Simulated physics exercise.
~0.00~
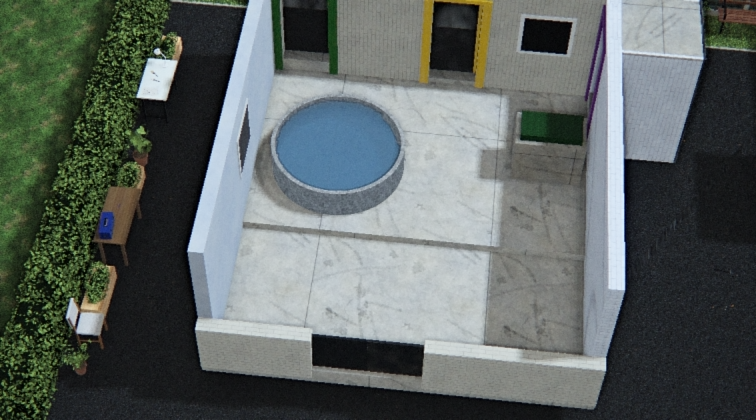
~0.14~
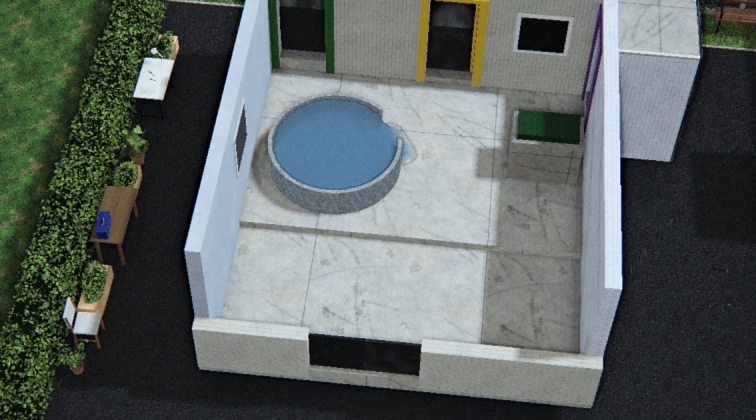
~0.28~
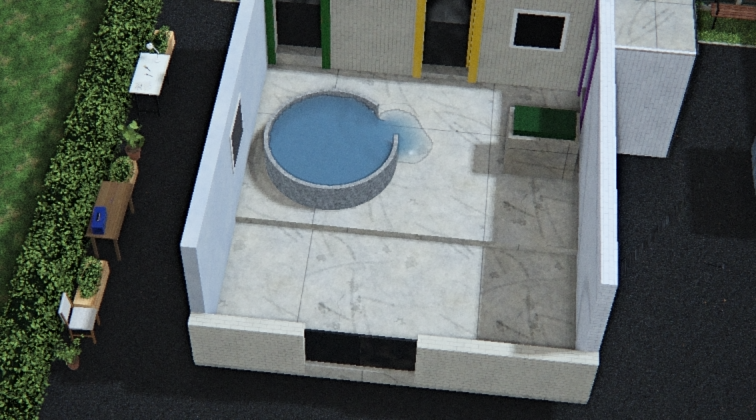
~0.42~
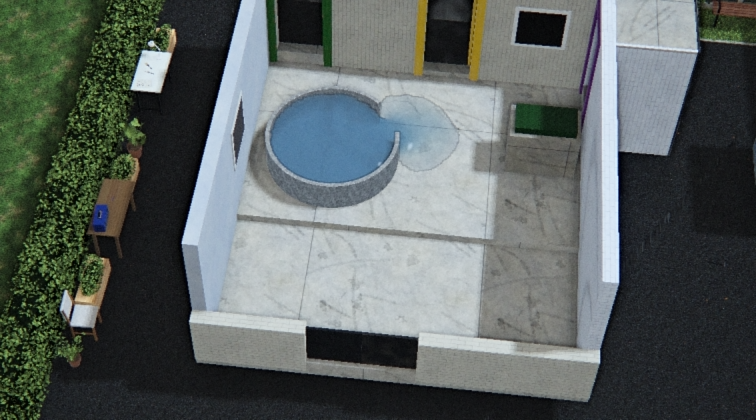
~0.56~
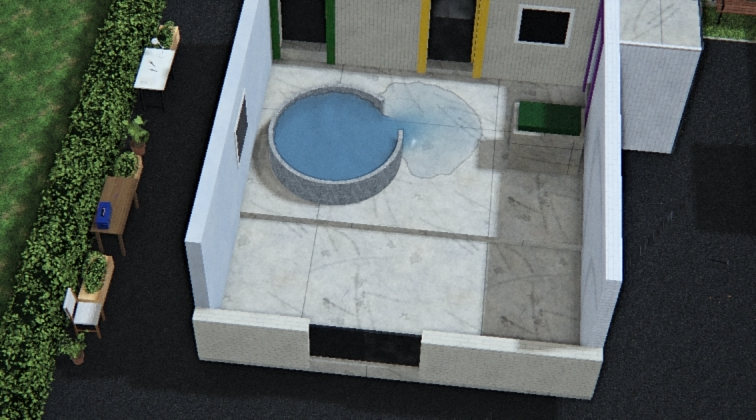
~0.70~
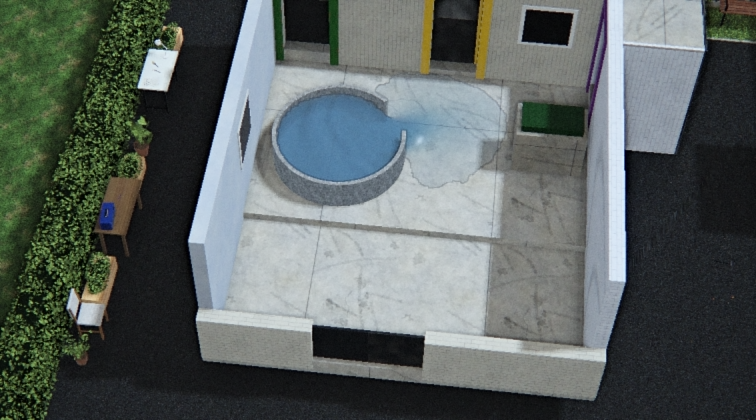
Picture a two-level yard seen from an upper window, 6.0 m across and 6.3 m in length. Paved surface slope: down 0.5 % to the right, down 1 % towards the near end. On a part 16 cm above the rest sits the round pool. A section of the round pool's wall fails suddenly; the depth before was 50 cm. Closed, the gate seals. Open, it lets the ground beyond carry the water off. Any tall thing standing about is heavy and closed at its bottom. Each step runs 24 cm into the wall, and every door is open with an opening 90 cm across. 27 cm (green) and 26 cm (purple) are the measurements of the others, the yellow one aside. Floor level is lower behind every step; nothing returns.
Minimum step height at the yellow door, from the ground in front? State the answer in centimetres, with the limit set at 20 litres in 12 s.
I would say 14 cm.
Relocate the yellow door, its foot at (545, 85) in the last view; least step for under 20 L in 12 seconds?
You'd want it roughly 18 cm high.
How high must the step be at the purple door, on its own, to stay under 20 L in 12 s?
Purple door, minimum about 24 cm.
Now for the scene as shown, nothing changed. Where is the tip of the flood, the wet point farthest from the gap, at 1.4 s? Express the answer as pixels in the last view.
Pixel: About (576, 93).
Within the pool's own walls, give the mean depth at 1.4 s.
Around 39 cm on average.
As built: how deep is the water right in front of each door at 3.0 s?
Lab note, cm: Green 0; yellow 15; purple 27.
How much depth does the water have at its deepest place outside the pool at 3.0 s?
I'd put it near 29 cm.
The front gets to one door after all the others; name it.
It would be the green one.
After 1.4 s water covers 20 % of the floor, deepest (28 cm) near (399, 133); 18 cm at the yellow door, 0 litres in over its 11 cm step.
After 3.0 s water covers 35 % of the floor, deepest (29 cm) near (585, 144); 15 cm at the yellow door, 33 litres in over its 11 cm step.
After 12.0 s water covers 90 % of the floor, deepest (12 cm) near (526, 138); 8 cm at the yellow door, 58 litres in over its 11 cm step.
At the yellow door as built, the water arrived by 0.8 s and peaked near 19 cm at 1.6 s.
Run again over the same 12 s with other heights there, 30 litres in over 13 cm, 3 litres over 17.5 cm. The limit of 20 litres is kept from about 14 cm up.
